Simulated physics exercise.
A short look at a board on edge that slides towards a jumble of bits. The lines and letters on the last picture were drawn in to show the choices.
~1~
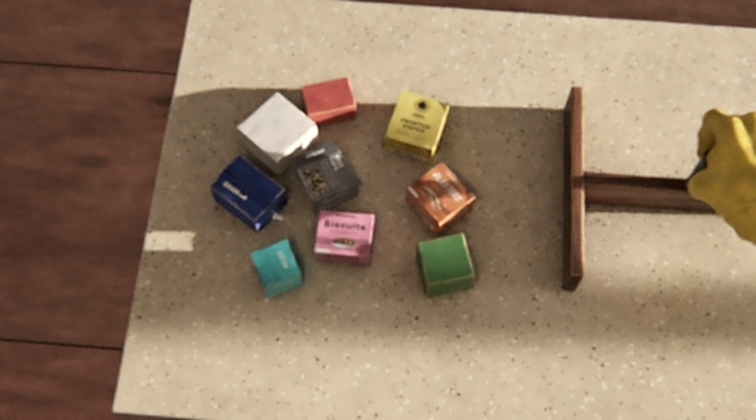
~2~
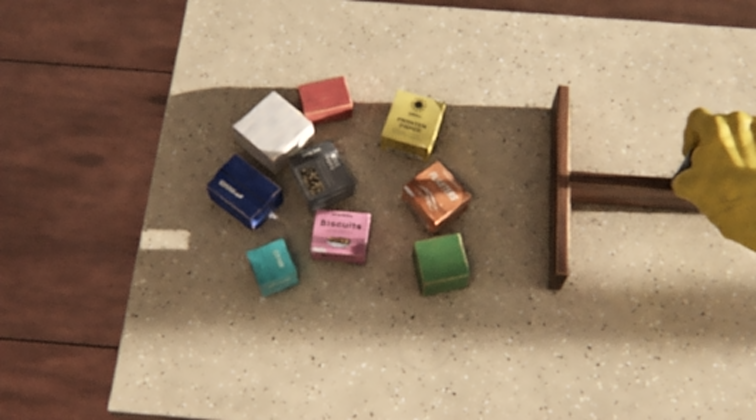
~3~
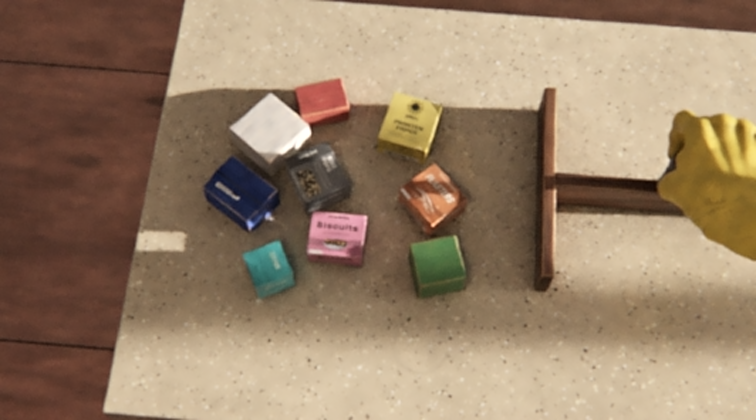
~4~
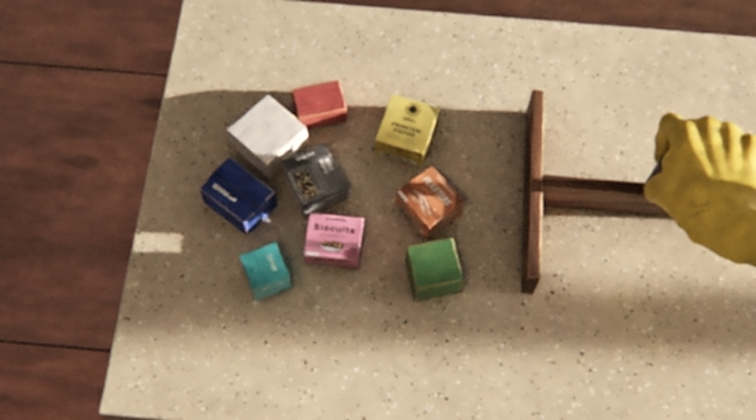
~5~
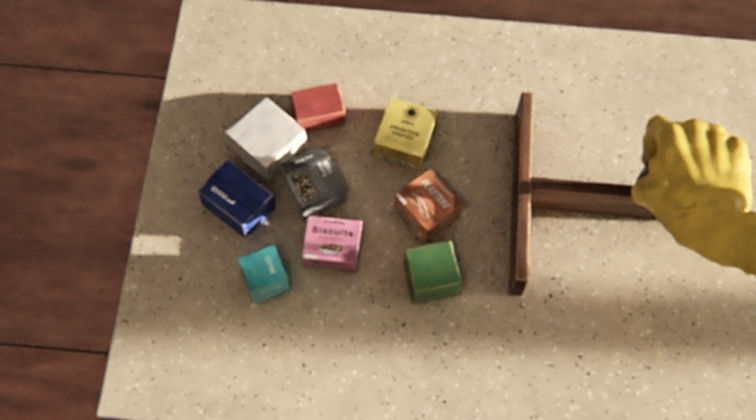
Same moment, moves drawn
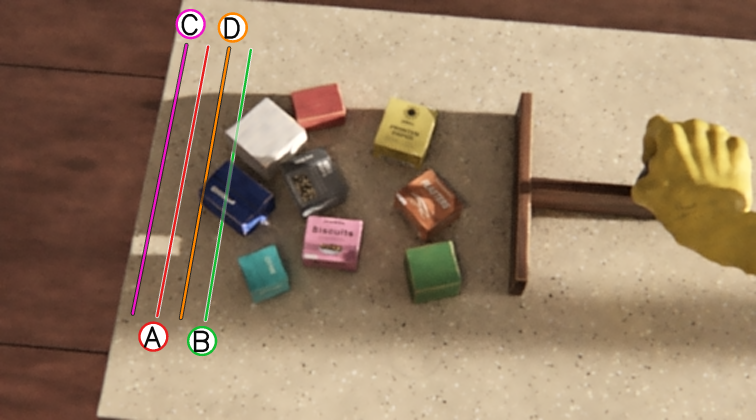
On a pale speckled surface over dark wooden boards, nine small, colourful boxes and blocks lie scattered to the left of an upright brown board. A yellow-gloved hand on its handle pushes the board slowly leftward, narrowing the gap, while the pieces keep their arrangement, untouched.
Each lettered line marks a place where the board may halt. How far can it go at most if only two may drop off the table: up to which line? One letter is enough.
Up to line B.
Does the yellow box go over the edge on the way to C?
Yes.
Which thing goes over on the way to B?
The blue box goes over.
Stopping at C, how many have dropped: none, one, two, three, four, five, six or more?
By then, six or more.
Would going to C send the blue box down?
Yes.
On the marked copy, A at (184, 173); B at (230, 177); C at (161, 171); D at (207, 175).
Following B. Soon after the start, board (418, 173); green block (380, 269); yellow box (389, 133).
Later, board (312, 164); blue box (172, 201); white block (219, 121).
In the end, board (230, 157); blue box over the edge; white block (158, 110); one fallen.
As for the rest, A drops four; C drops seven; D drops four.
